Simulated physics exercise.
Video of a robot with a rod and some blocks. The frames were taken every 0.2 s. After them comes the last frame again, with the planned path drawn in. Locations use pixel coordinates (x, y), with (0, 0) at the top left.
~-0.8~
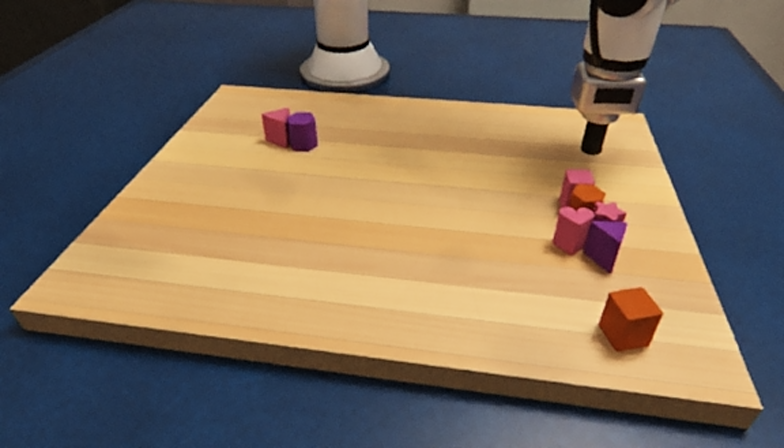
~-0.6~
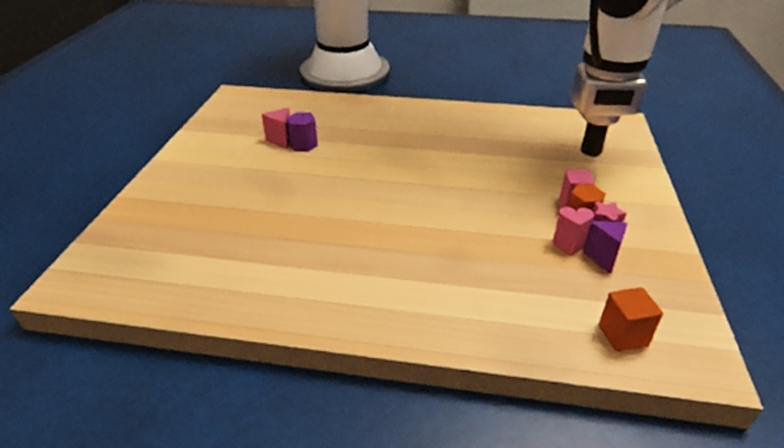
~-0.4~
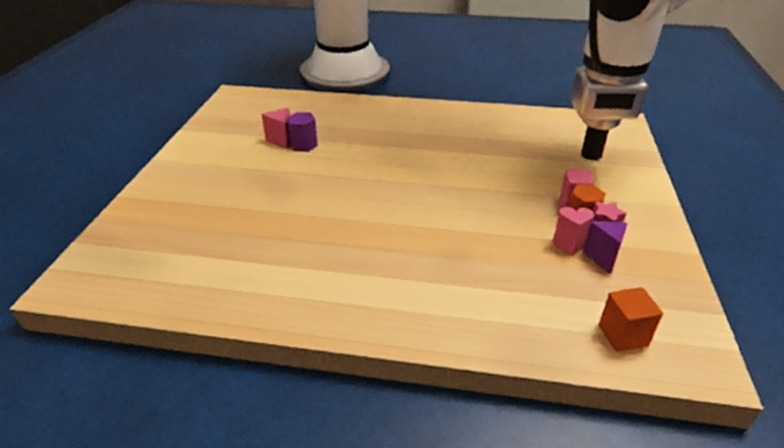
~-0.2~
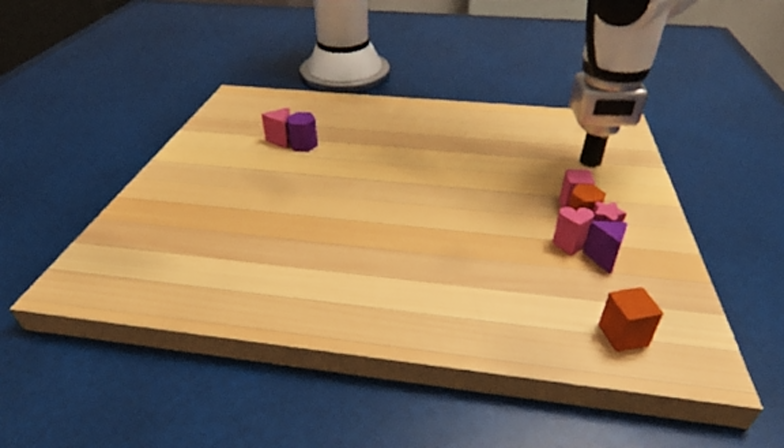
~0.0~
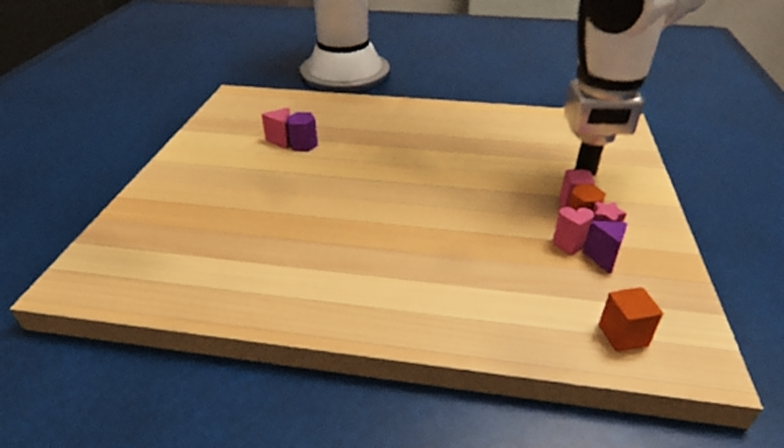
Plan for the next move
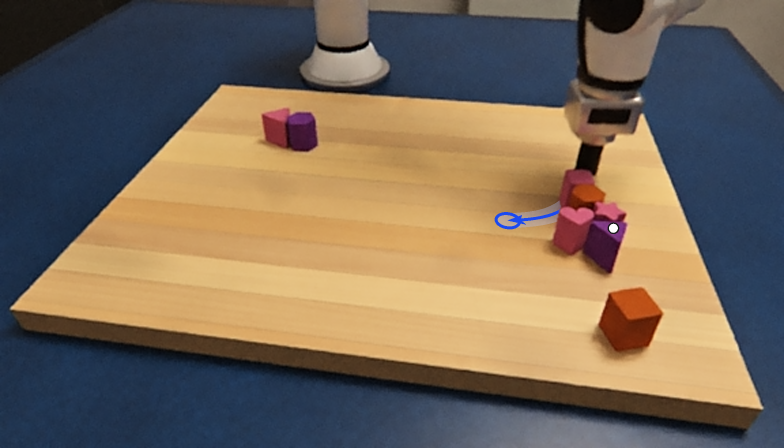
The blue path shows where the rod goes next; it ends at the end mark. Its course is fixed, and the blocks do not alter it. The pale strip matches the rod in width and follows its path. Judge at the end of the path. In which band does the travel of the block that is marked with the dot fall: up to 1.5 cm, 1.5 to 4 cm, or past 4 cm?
Answer: 1.5 to 4 cm.
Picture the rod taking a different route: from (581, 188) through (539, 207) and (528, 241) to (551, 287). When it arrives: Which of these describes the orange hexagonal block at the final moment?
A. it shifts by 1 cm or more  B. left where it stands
A: It shifts by 1 cm or more.
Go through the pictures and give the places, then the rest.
In the first picture, tip of the rod at (591, 150), middles of tops, pink heart at (577, 214), pink four-sided block at (580, 176), orange hexagonal block at (589, 192), pink star-shaped block at (610, 210), purple triangle at (613, 228).
In the second picture, rod at (591, 152), nothing pushed.
In the third picture, rod at (591, 156), nothing pushed.
In the fourth picture, rod at (590, 163), nothing pushed.
In the fifth picture, rod at (586, 172), pink heart at (577, 214), pink four-sided block at (580, 176), orange hexagonal block at (589, 192), pink star-shaped block at (610, 210), purple triangle at (613, 228).
The line goes from (581, 188) through (569, 205) and (543, 217) to (508, 221); the dot is on the purple triangle.
On the path given first. One third of the way, rod at (573, 188); pink heart at (577, 221), turned 25° clockwise; pink four-sided block at (571, 190); orange hexagonal block at (583, 206); pink star-shaped block at (609, 218), turned 50° anticlockwise; purple triangle at (619, 235), turned 15° anticlockwise.
Two thirds of the way, rod at (546, 200); pink heart at (576, 234), turned 20° clockwise; pink four-sided block at (553, 204), turned 40° anticlockwise; orange hexagonal block at (579, 218), turned 35° anticlockwise; pink star-shaped block at (610, 224), turned 70° anticlockwise; purple triangle at (626, 241), turned 25° anticlockwise.
At the end, rod at (511, 203); pink heart at (576, 234), turned 20° clockwise; pink four-sided block at (547, 206), turned 65° anticlockwise; orange hexagonal block at (579, 218), turned 35° anticlockwise; pink star-shaped block at (610, 224), turned 70° anticlockwise; purple triangle at (626, 241), turned 25° anticlockwise.
